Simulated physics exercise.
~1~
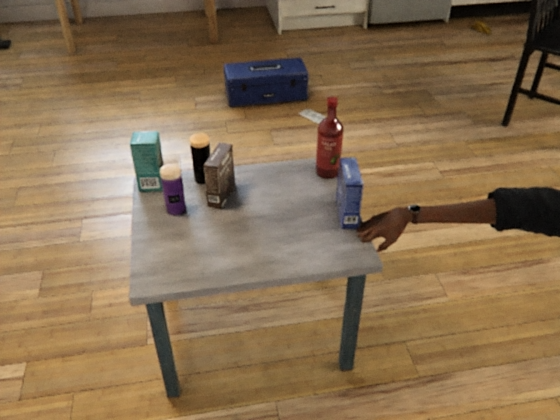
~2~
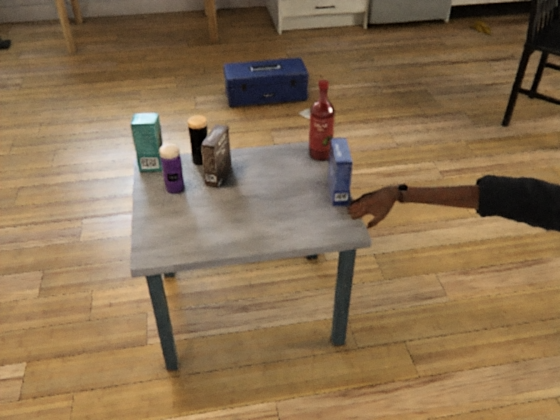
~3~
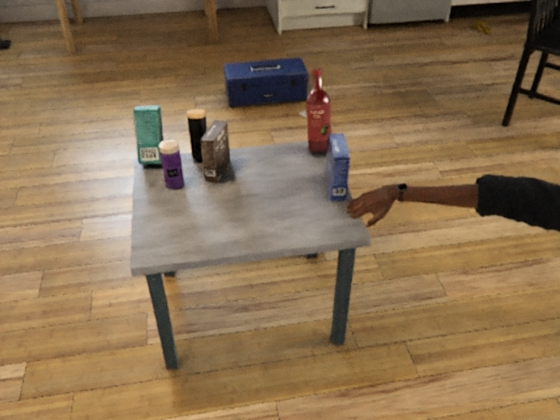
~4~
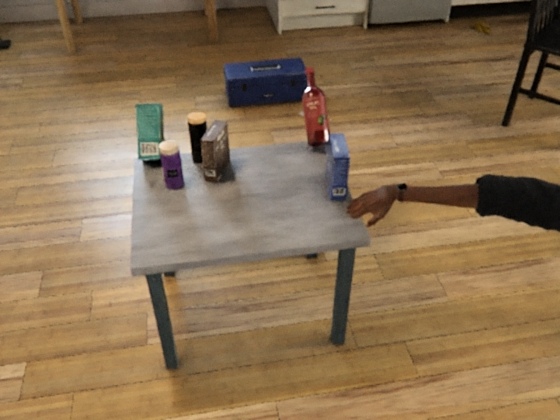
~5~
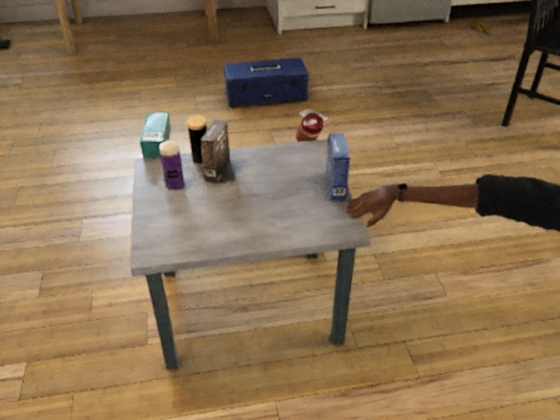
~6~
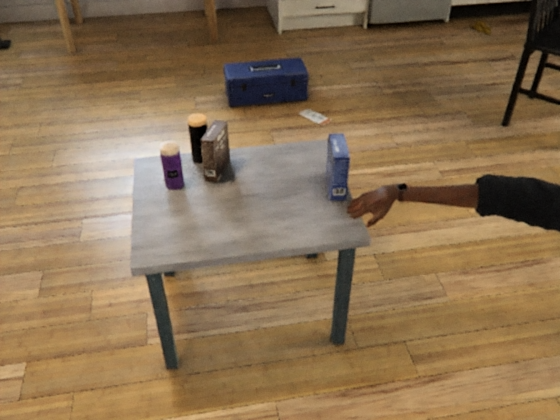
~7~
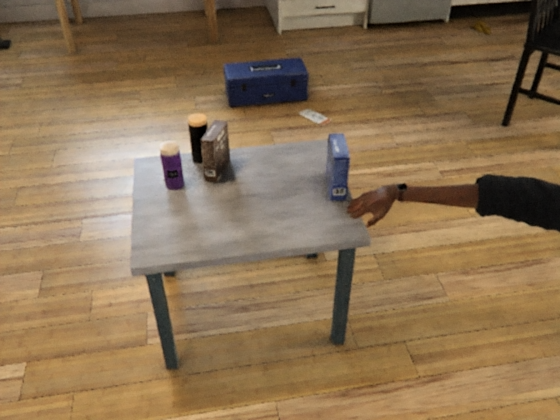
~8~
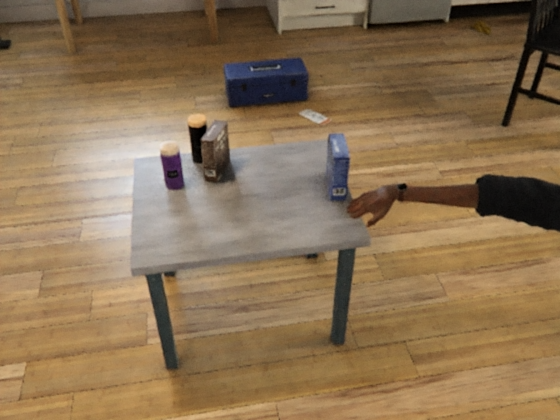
In a room with a wooden floor, a small grey-topped table holds a red bottle, a turquoise carton, a purple jar, a black jar, a brown packet and a blue packet. A hand reaching in from the right pushes the table a short way toward the back, and it stops. The red bottle and the turquoise carton, both near the far edge, lean backward. They tip over the edge and drop out of sight behind the table. The two jars and two packets remain upright on top, with the hand still resting at the table's right corner.
